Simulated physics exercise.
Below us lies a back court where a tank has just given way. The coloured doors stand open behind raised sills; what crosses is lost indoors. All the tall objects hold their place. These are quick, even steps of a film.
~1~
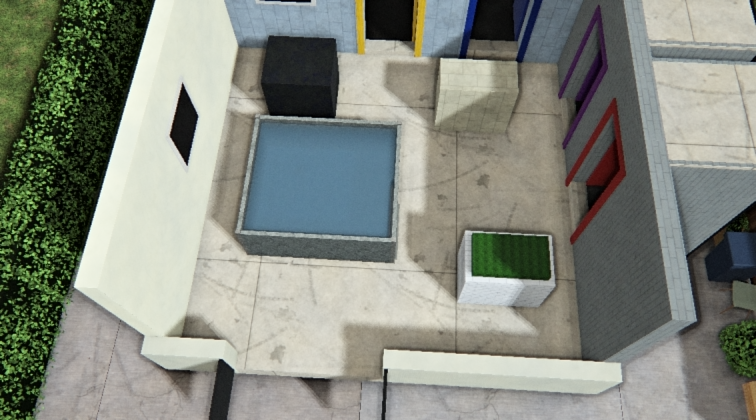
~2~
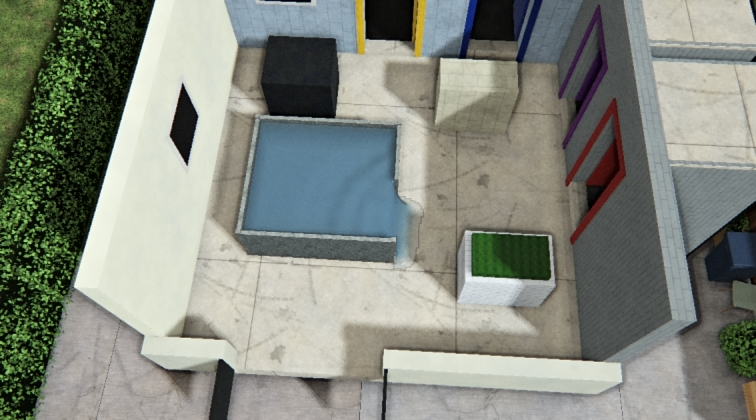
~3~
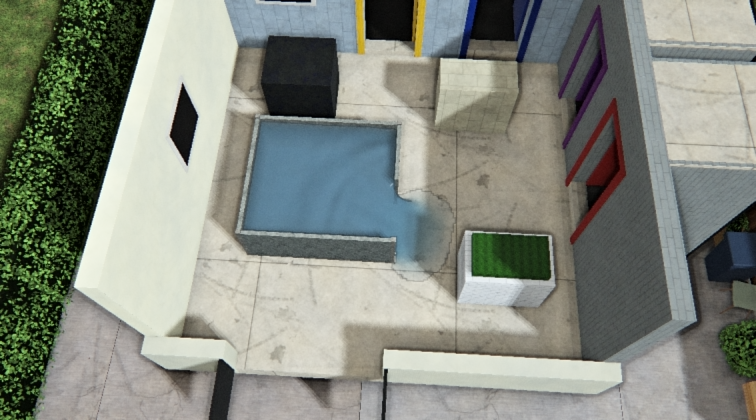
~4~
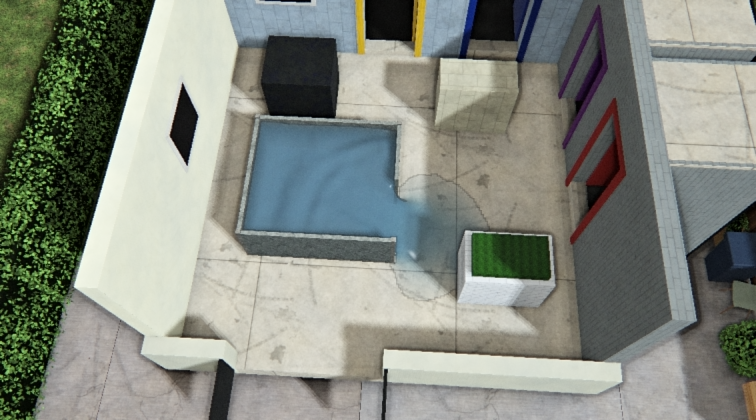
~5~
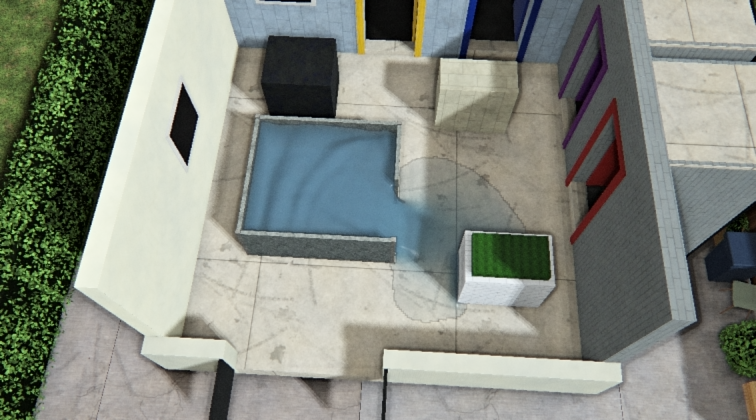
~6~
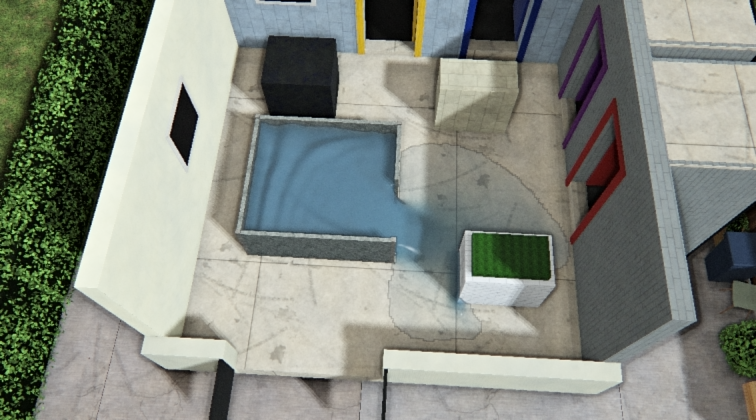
We see a walled court with a water-filled tank beside a dark block, a pale block and a green-topped white box; the tank's right side opens and water pours out, spreading rightward across the paving and around the white box.
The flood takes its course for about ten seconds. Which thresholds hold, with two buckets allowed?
In the end: The blue door holds within the limit; the purple door floods; the yellow door holds within the limit; the red door floods.
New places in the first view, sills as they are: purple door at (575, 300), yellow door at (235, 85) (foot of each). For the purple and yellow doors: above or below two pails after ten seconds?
The purple one floods; the yellow one keeps below it.
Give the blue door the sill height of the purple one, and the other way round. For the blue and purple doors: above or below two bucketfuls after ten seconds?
In short: Blue door passes that mark, purple door holds.
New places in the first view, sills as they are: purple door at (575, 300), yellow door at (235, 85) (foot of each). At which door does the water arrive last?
Last comes the yellow door.
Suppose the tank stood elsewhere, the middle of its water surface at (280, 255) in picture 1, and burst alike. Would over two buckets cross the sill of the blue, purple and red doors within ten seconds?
My reading: Blue door stays under, purple door takes more, red door is under.
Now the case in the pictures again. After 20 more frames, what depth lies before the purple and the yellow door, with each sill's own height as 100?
Roughly 160 per cent, then 20 per cent.
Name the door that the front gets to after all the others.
Last comes the one in yellow.
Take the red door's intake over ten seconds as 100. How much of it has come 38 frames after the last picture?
Roughly 100 per cent.
A moment on, water covers 30 % of the floor; the blue door not reached, the purple door not reached, the yellow door not reached, the red door under two buckets in.
Next, water covers 45 % of the floor; the blue door not reached, the purple door under two buckets in, the yellow door not reached, the red door far over two buckets in.
Then, water covers 65 % of the floor; the blue door wet at the sill, nothing in, the purple door over two buckets in, the yellow door wet at the sill, nothing in, the red door far over two buckets in.
Later, water covers 95 % of the floor; the blue door wet at the sill, nothing in, the purple door over two buckets in, the yellow door wet at the sill, nothing in, the red door far over two buckets in.
In the end, water covers 100 % of the floor; the blue door wet at the sill, nothing in, the purple door far over two buckets in, the yellow door wet at the sill, nothing in, the red door far over two buckets in.
